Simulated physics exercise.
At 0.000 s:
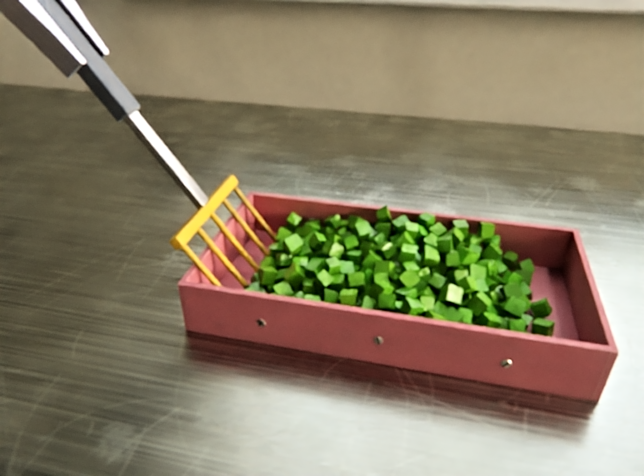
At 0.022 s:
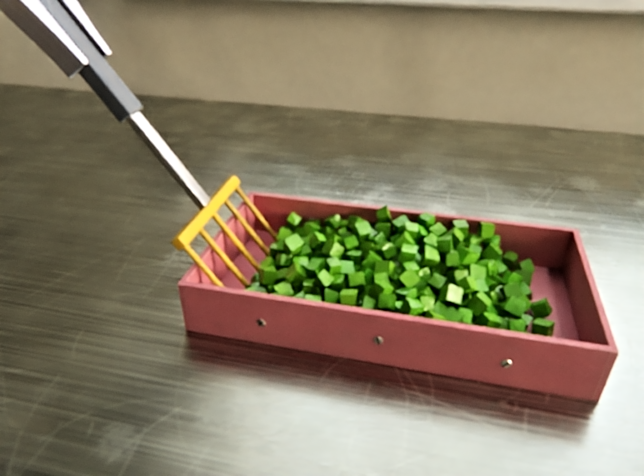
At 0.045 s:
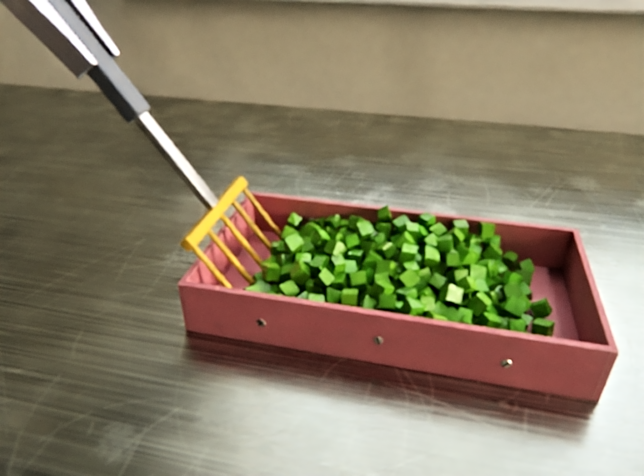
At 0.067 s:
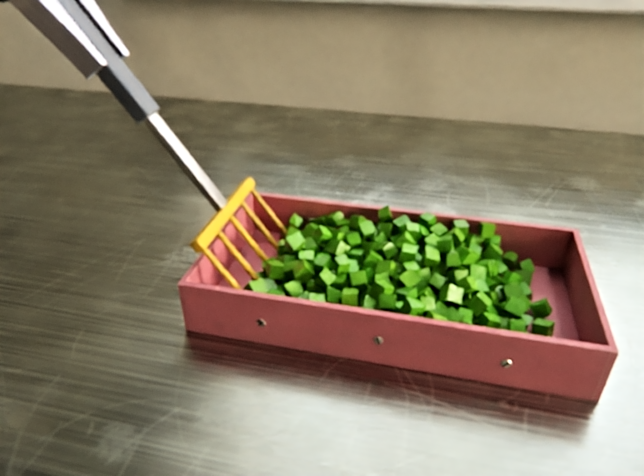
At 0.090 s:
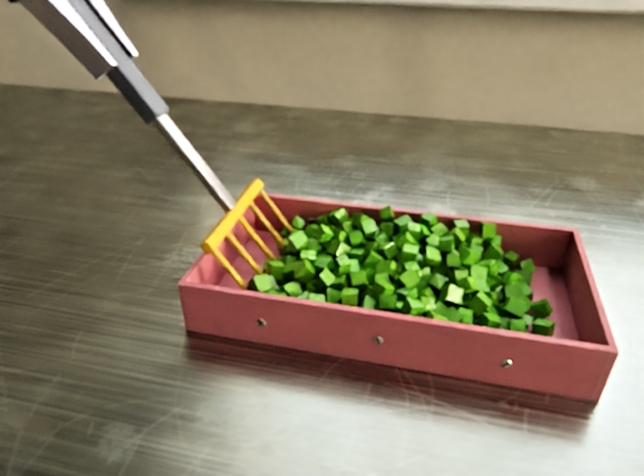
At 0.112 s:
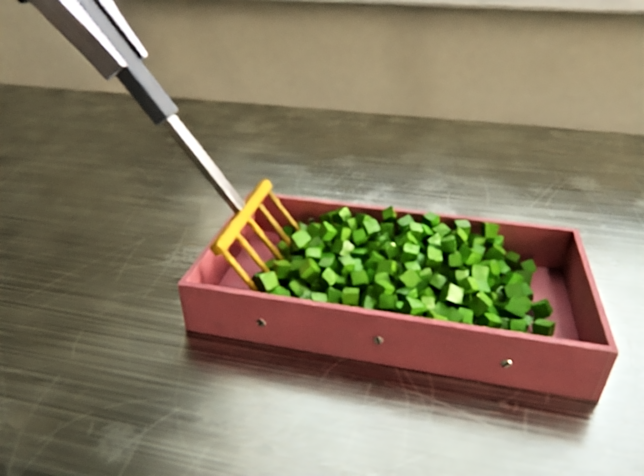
To begin with, a yellow comb on a robot arm leans at the left end of a reddish tin heaped with green vegetable dice. The arm moves the comb slowly a short way to the right, up against the near edge of the heap, and the dice beside it shift only slightly.
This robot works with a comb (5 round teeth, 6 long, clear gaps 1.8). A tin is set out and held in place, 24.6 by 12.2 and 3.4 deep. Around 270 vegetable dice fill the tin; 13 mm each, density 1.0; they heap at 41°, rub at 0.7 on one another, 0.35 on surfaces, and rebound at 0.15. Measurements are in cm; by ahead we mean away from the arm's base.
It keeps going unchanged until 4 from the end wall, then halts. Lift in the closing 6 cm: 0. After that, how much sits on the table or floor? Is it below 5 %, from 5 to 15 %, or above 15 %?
From 5 to 15 %.
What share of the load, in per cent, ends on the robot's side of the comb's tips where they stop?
Roughly 60 %.
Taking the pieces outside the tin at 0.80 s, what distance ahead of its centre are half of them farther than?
10 cm or so.
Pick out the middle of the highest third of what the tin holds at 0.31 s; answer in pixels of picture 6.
Centre of upper third: Approx. (424, 257) px.
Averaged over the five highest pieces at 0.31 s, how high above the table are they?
I'd say close to 5 cm.
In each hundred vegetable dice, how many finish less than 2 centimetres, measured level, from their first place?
About 10 %.
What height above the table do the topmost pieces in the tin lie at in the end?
7.0 cm, give or take.
By 0.31 s, sloping 54°, highest piece 6 above the table; 267 in the tin.
By 0.51 s, sloping 54°, highest piece 8 above the table; 265 in the tin, 2 in flight or on the tool.
By 0.80 s, sloping 54°, highest piece 7 above the table; 245 in the tin, 19 on the table or floor, 3 in flight or on the tool.
By 1.50 s, sloping 54°, highest piece 7 above the table; 244 in the tin, 23 on the table or floor.
Final count, 244 in the tin, 23 on the table or floor. That is 9 % on the table or floor.
